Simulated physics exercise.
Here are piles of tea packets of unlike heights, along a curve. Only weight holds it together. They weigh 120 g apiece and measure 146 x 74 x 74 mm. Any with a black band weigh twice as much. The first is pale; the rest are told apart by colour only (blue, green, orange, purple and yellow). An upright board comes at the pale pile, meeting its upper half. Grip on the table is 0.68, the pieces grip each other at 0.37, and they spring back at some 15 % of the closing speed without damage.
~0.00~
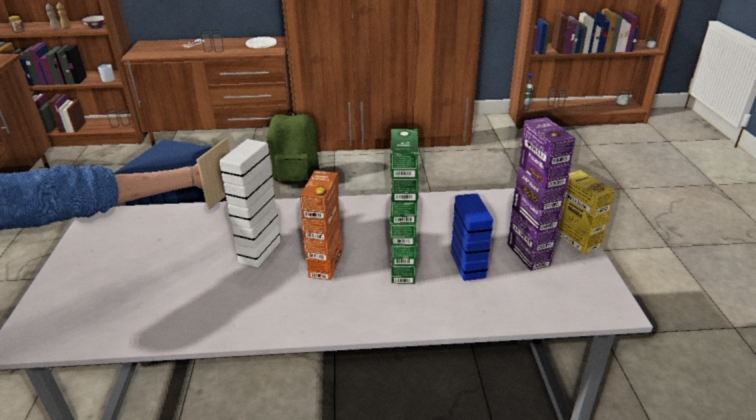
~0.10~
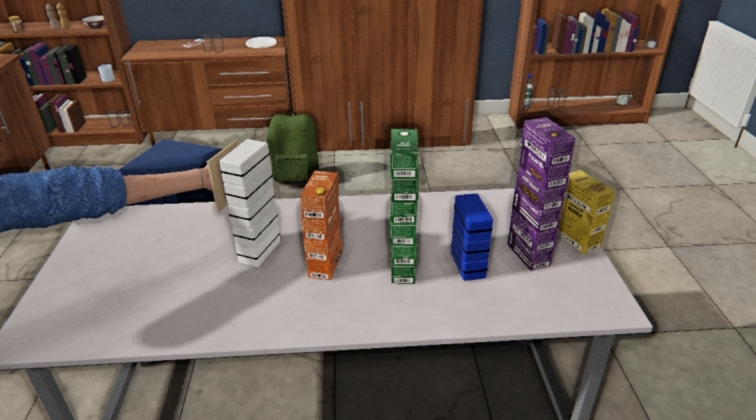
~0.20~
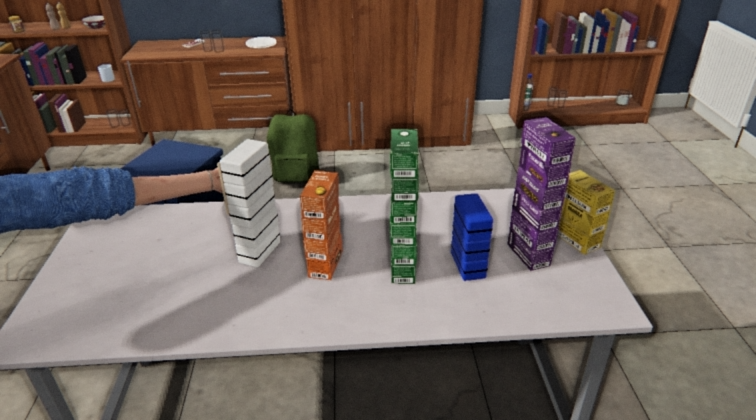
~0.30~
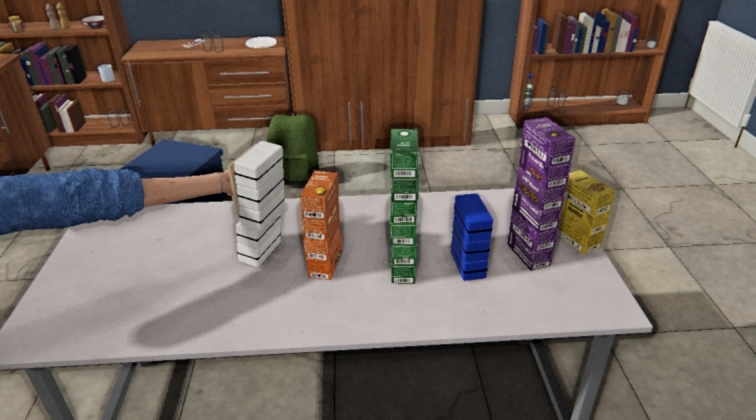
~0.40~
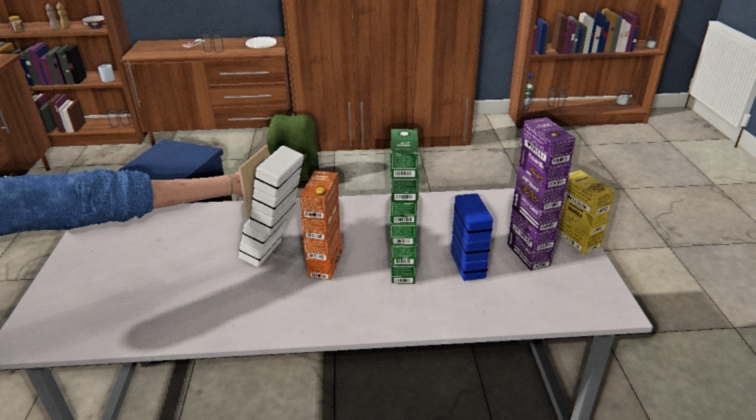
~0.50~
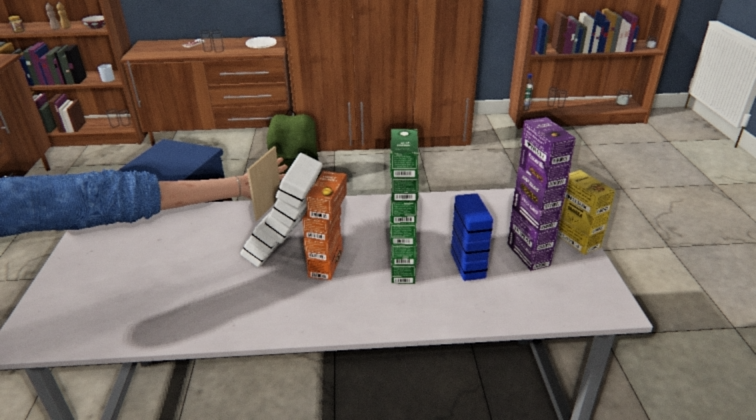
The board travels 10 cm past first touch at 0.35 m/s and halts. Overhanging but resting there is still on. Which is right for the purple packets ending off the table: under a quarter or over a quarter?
The part is over a quarter.
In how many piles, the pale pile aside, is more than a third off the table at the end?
2 in all.
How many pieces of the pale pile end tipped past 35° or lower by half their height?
5 pale pieces.
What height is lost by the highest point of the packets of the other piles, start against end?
About 24 cm.
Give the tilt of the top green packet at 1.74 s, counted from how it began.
Some 120°.
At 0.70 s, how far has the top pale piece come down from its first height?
Roughly 12 cm.
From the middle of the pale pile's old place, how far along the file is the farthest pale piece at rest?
Some 32 cm.
By 0.70 s, 5 of the pale pile down; none of the 6 purple packets off the table (0 of 22 in all colours); top purple packet unmoved; top orange packet tilted 25°, 29 mm lower.
By 1.02 s, 5 of the pale pile down; none of the 6 purple packets off the table (0 of 22 in all colours); top purple packet unmoved; top green packet on its side.
By 1.74 s, 5 of the pale pile down; none of the 6 purple packets off the table (0 of 22 in all colours); top purple packet tilted 61°, 17 cm lower; top green packet on its side.
By 2.20 s, 5 of the pale pile down; 3 of the 6 purple packets off the table (6 of 22 in all colours); top purple packet tilted 46°, 1.10 m lower; top yellow packet upside down.
When it is over (2.5 s), 5 of the pale pile down; 3 of the 6 purple packets off the table (6 of 22 in all colours); top purple packet 1.12 m lower; top yellow packet upside down. That is 50 per cent. In pixels of the last frame, middles, top purple packet near (712, 322), top yellow packet near (624, 331).
